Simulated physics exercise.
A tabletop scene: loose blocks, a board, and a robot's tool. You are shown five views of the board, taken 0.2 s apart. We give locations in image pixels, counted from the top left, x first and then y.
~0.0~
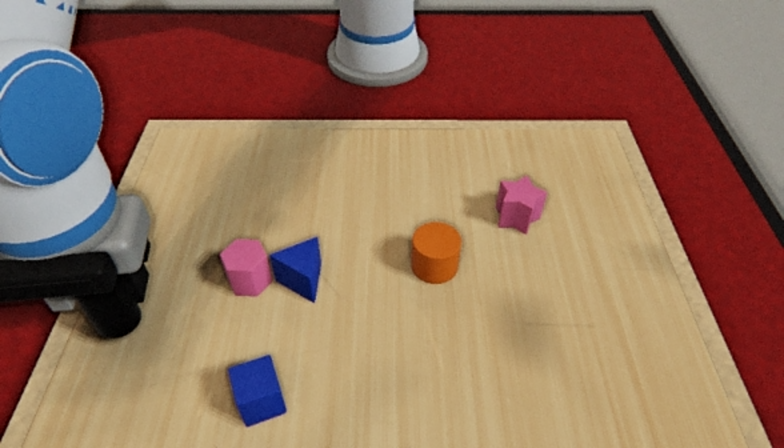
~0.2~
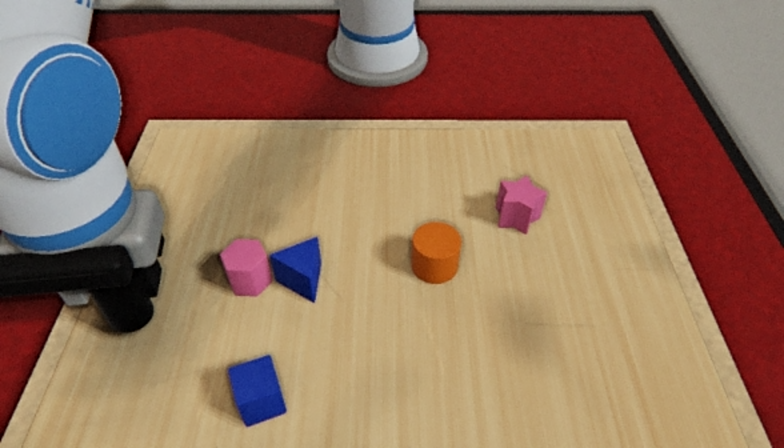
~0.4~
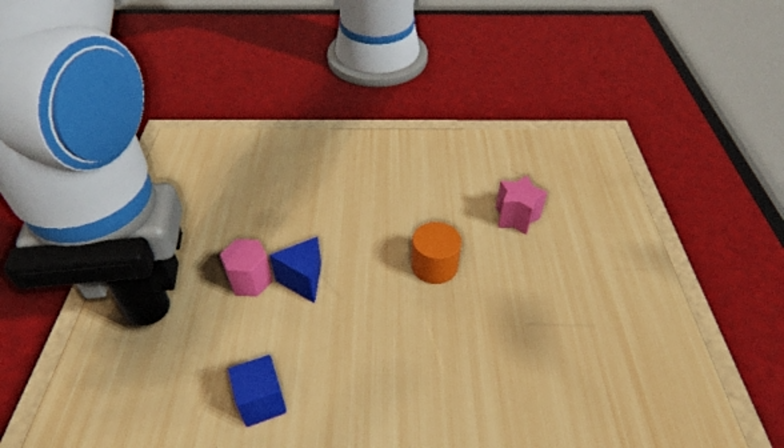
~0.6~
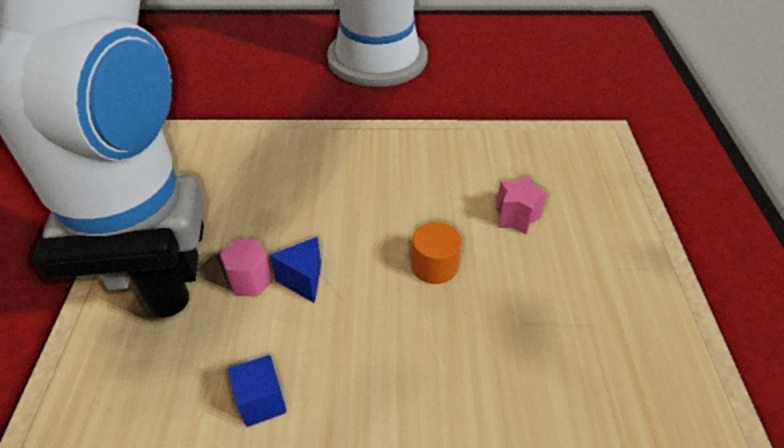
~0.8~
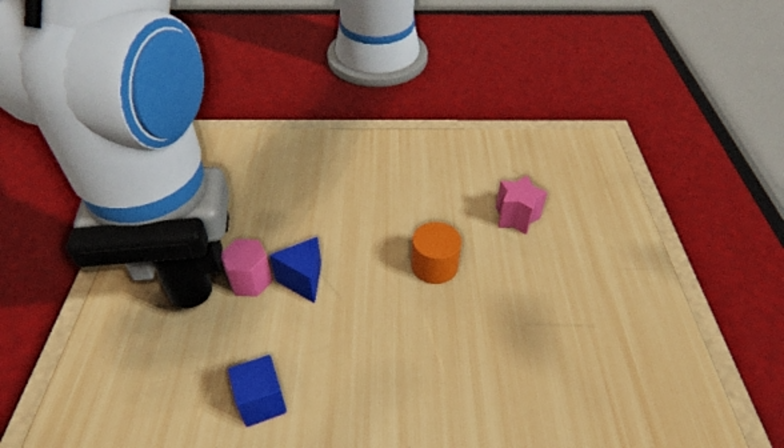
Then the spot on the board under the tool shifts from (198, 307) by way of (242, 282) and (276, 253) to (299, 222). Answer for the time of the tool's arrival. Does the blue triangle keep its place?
No, that is not what happens.
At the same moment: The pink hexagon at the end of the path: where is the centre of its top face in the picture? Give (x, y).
My best guess is (333, 196).
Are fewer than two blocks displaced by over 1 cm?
Final answer: No.
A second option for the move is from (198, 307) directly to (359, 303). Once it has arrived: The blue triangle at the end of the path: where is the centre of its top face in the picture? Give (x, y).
Located at (327, 249).
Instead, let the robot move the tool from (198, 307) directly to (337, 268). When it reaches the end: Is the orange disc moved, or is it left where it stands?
That block is going to be left alone.
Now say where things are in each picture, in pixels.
Tip of the tool (120, 322), middles of tops, pink hexagon (243, 254), blue triangle (299, 256), in the first picture.
Tool (133, 316), nothing pushed, in the second picture.
Tool (149, 310), nothing pushed, in the third picture.
Tool (169, 302), nothing pushed, in the fourth picture.
Tool (192, 293), pink hexagon (243, 254), blue triangle (299, 256), in the fifth picture.
On the path given first. One third of the way, tool (238, 268); pink hexagon (270, 236); blue triangle (311, 254), turned 25° clockwise.
Two thirds of the way, tool (273, 239); pink hexagon (307, 212); blue triangle (318, 252), turned 60° clockwise.
At the end, tool (297, 208); pink hexagon (333, 196), turned 35° clockwise; blue triangle (318, 252), turned 60° clockwise.
